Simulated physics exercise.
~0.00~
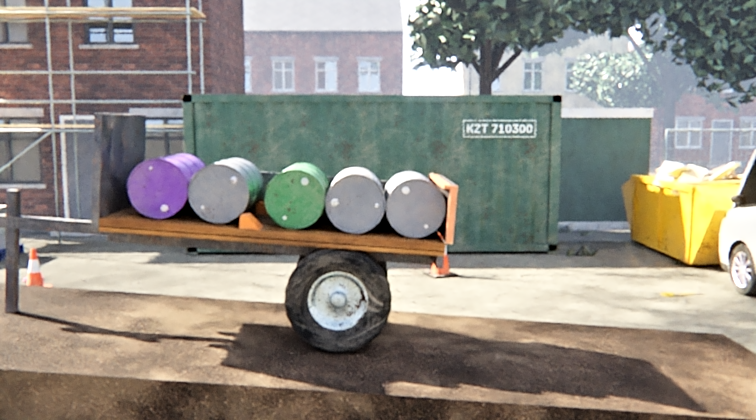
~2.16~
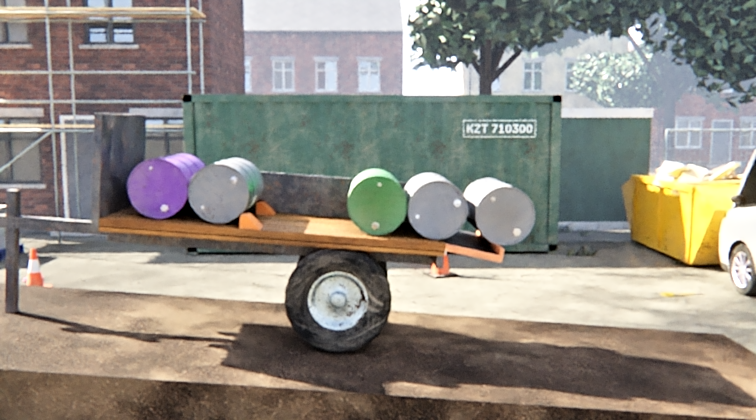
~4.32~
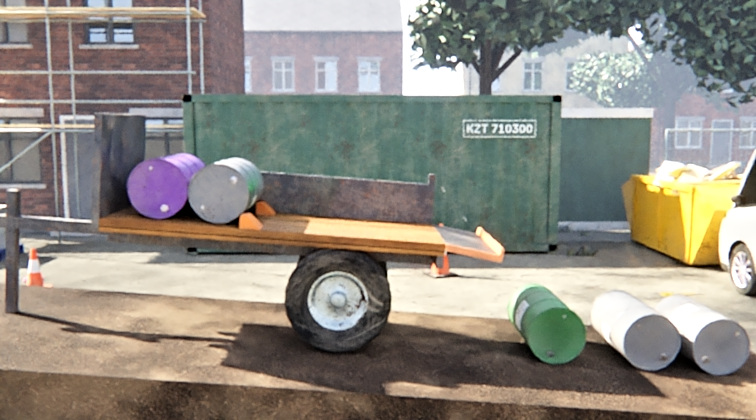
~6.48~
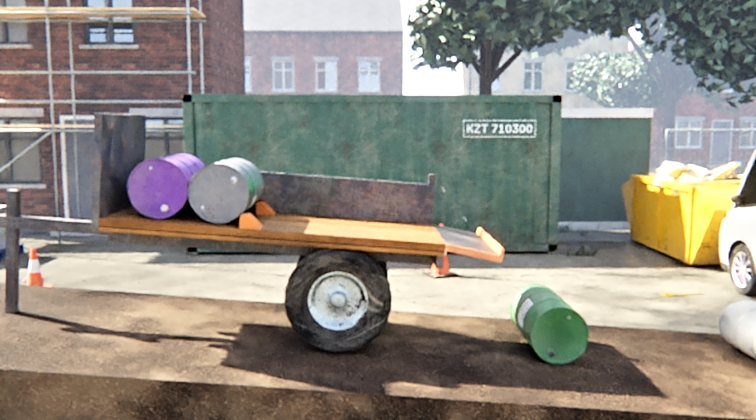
A trailer carrying five drums stood on sloping ground, and its tailgate dropped open, letting the green drum and two grey ones roll right and off onto the ground, while the purple drum and another grey one stayed behind the orange chock.
